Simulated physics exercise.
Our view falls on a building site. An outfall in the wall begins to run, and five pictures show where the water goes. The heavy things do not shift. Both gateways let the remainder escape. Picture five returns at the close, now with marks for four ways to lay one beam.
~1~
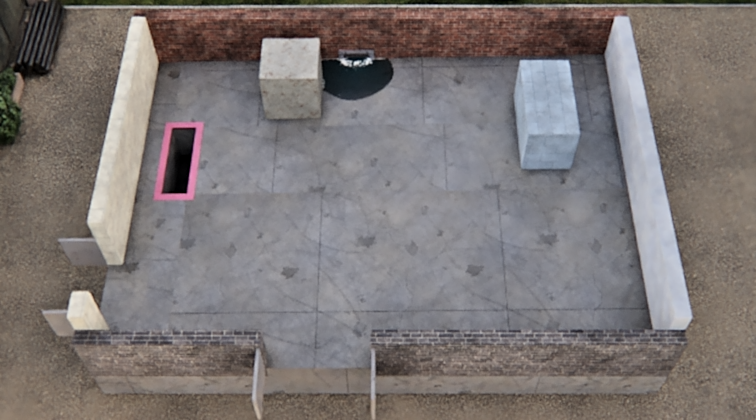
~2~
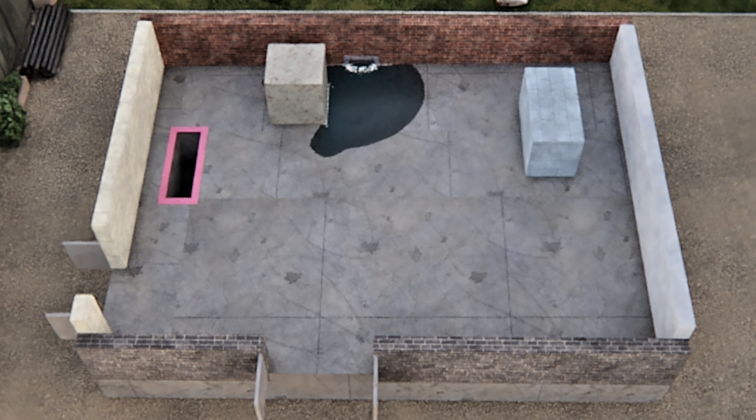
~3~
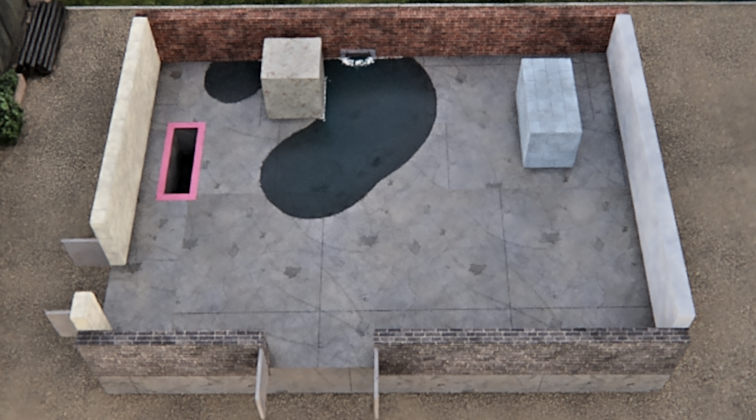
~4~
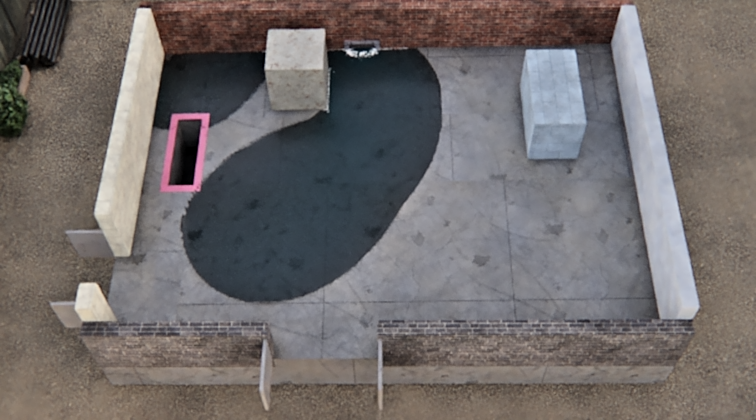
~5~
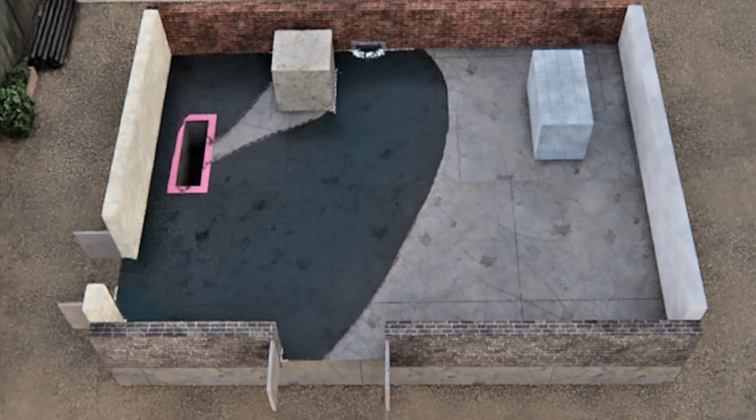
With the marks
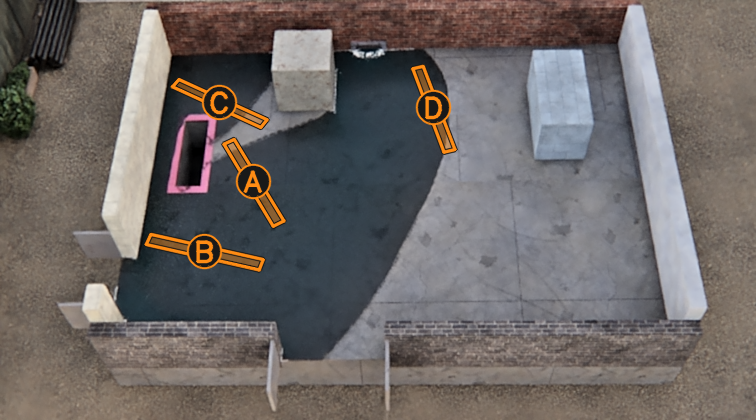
Dark water spreads from the back wall across the concrete floor, reaching the pink-edged pit.
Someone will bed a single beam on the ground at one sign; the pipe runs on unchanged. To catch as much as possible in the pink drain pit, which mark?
Place B does it best.
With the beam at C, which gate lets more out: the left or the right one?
More leaves on the left.
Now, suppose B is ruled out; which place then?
That would be A.
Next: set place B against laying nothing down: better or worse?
Better.
On the marked copy, A from (229, 141) to (278, 223); B from (148, 239) to (261, 264); C from (175, 83) to (263, 123); D from (417, 67) to (449, 150).
For place A, about 20 % of the stream goes into the pink drain pit, about 80 % out by the gates.
For place B, about 40 % of the stream goes into the pink drain pit, about 60 % out by the gates.
For place C, about 9 % of the stream goes into the pink drain pit, about 90 % out by the gates.
For place D, about 12 % of the stream goes into the pink drain pit, about 88 % out by the gates.
